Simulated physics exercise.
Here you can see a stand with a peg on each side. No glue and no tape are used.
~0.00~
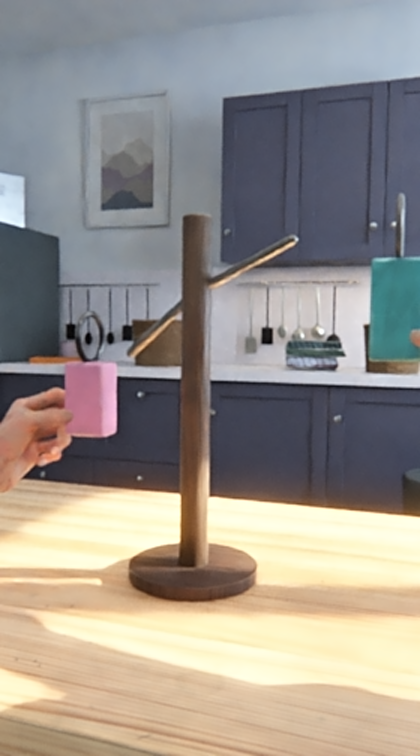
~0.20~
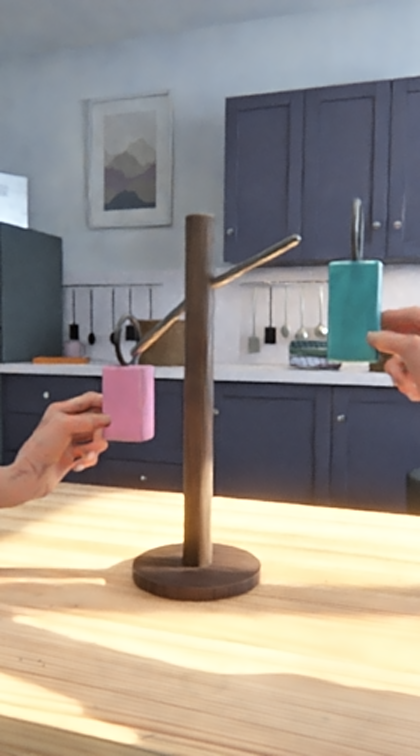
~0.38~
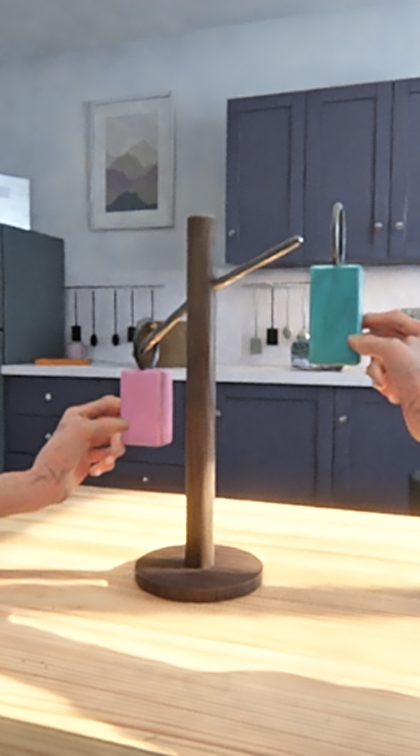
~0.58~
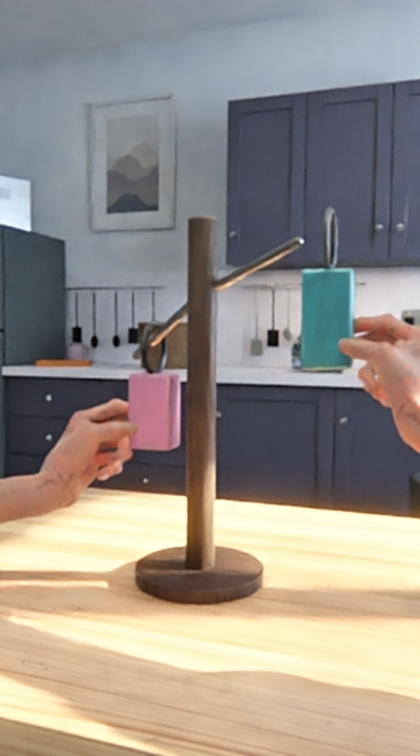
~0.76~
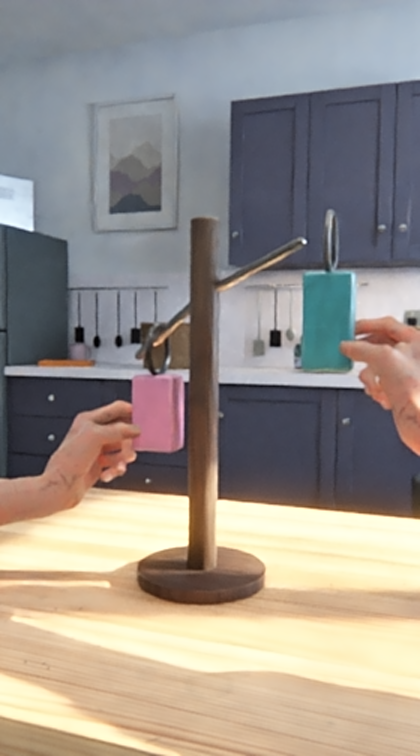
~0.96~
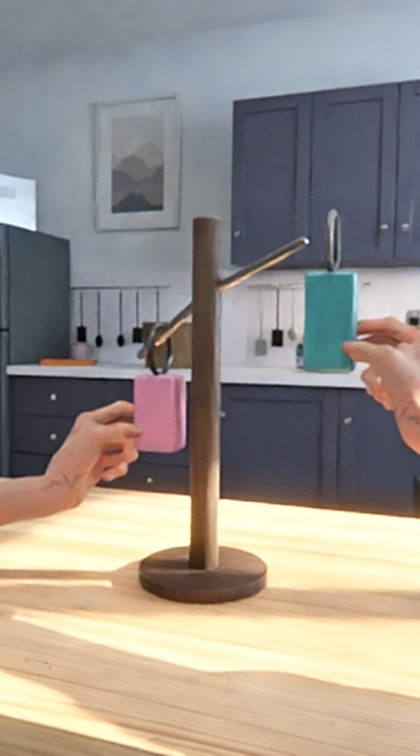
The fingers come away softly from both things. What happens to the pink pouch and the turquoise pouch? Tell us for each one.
The pink pouch is going to lose its grip; the turquoise pouch is going to lose its grip.
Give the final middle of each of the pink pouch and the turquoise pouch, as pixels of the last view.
In the last picture, the pink pouch sits at (52, 535) while the turquoise pouch sits at (326, 518).
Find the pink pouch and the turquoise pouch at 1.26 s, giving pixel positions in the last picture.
First (103, 501), then (326, 506).
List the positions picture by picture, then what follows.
In the first frame, still on the way; pink pouch (91, 373); turquoise pouch (398, 278); peg stand (206, 400).
In the second frame, still on the way; turquoise pouch (356, 281); peg stand (209, 400).
In the third frame, still on the way; pink pouch (147, 381); peg stand (212, 401).
In the fourth frame, still on the way; turquoise pouch (329, 289); peg stand (212, 402).
In the fifth frame, still on the way; pink pouch (158, 386); peg stand (214, 403).
In the sixth frame, in place, still held; pink pouch (160, 386); turquoise pouch (332, 291); peg stand (216, 402).
Around 1.14 s, pink pouch in the air near (142, 437); turquoise pouch in the air near (330, 376).
Around 1.26 s, pink pouch in the air near (103, 501); turquoise pouch come down near (327, 506).
Finally (2.0 s), the pink pouch slips down, near (52, 535); the turquoise pouch slips down, near (326, 518).
